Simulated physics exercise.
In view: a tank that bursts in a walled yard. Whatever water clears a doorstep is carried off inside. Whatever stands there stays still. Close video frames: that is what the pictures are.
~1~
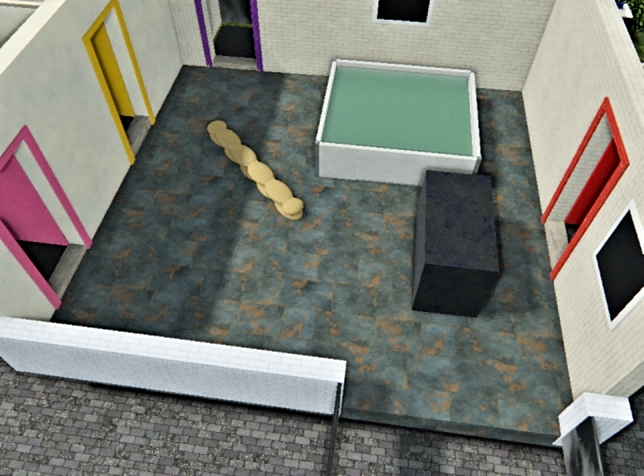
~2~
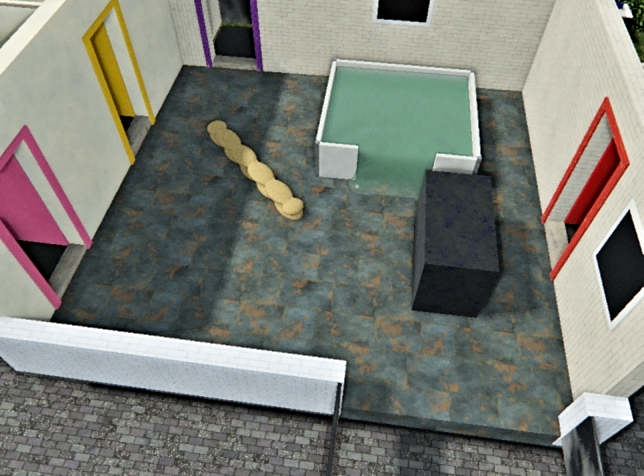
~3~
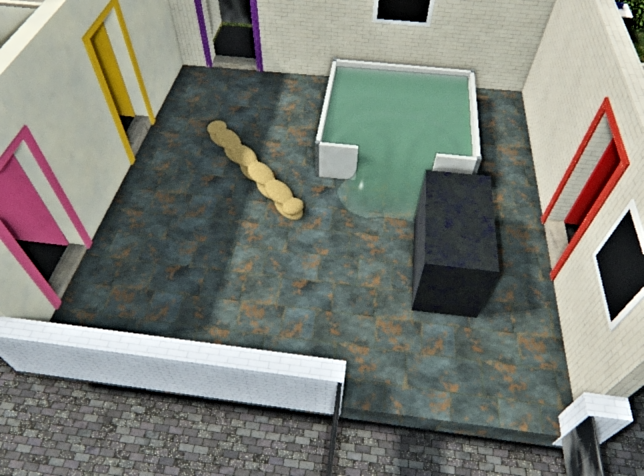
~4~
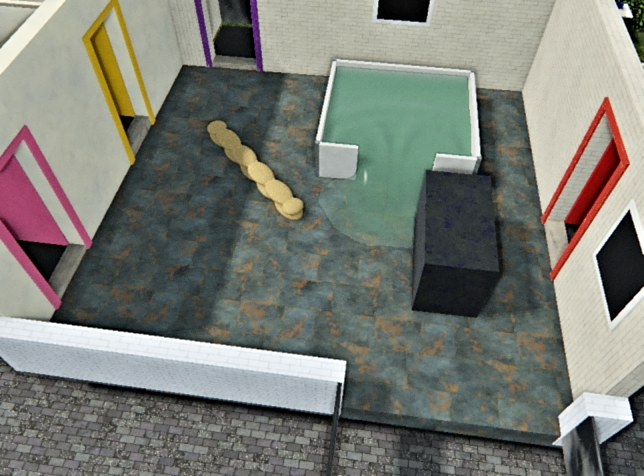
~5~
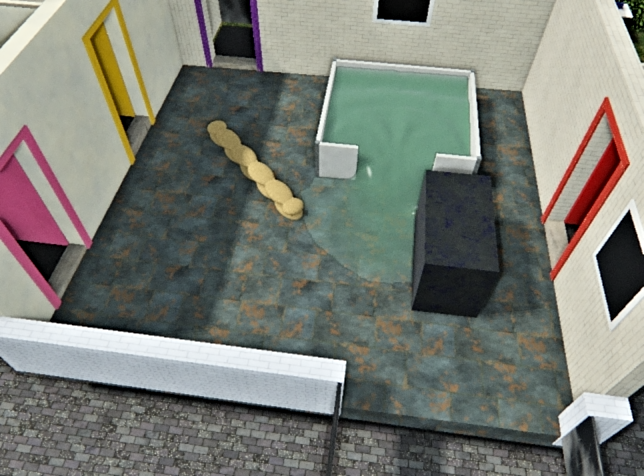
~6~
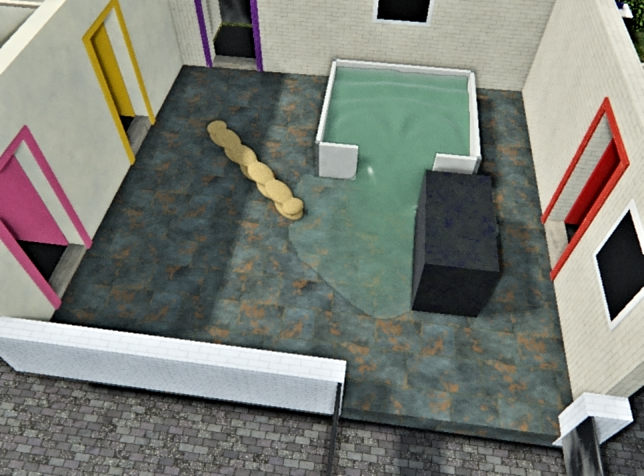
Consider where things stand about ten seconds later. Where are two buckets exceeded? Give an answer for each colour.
The pink door will be over the cap; the yellow door will be at or under the cap; the red door will be at or under the cap; the purple door will be at or under the cap.
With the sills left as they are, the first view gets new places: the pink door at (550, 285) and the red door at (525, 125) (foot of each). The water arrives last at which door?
Last: The purple one.
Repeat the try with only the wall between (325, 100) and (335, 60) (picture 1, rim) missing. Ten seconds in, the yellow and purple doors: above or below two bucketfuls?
The yellow door remains below and the purple door exceeds the limit.
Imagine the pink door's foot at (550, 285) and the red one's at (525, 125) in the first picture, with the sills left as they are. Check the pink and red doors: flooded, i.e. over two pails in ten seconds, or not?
I'd say pink falls short, while red falls short.
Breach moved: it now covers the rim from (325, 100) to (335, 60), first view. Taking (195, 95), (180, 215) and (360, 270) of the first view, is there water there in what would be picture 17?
Following the listed order, the three come out reached by the spill, not reached and not reached.
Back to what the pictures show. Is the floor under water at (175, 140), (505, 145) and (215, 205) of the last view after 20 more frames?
In that order the points end up high and dry, soaked and high and dry.
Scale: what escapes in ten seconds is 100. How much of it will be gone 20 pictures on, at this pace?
I'd estimate some 35 per cent.
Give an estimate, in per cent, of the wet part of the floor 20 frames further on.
I'd say close to 50 per cent.
A moment on, water covers 25 % of the floor; the pink door not reached, the yellow door not reached, the red door wet at the sill, nothing in, the purple door not reached.
Next, water covers 35 % of the floor; the pink door not reached, the yellow door not reached, the red door under two buckets in, the purple door not reached.
Then, water covers 50 % of the floor; the pink door under two buckets in, the yellow door not reached, the red door under two buckets in, the purple door not reached.
Later, water covers 75 % of the floor; the pink door over two buckets in, the yellow door wet at the sill, nothing in, the red door under two buckets in, the purple door not reached.
In the end, water covers 90 % of the floor; the pink door far over two buckets in, the yellow door wet at the sill, nothing in, the red door under two buckets in, the purple door wet at the sill, nothing in.
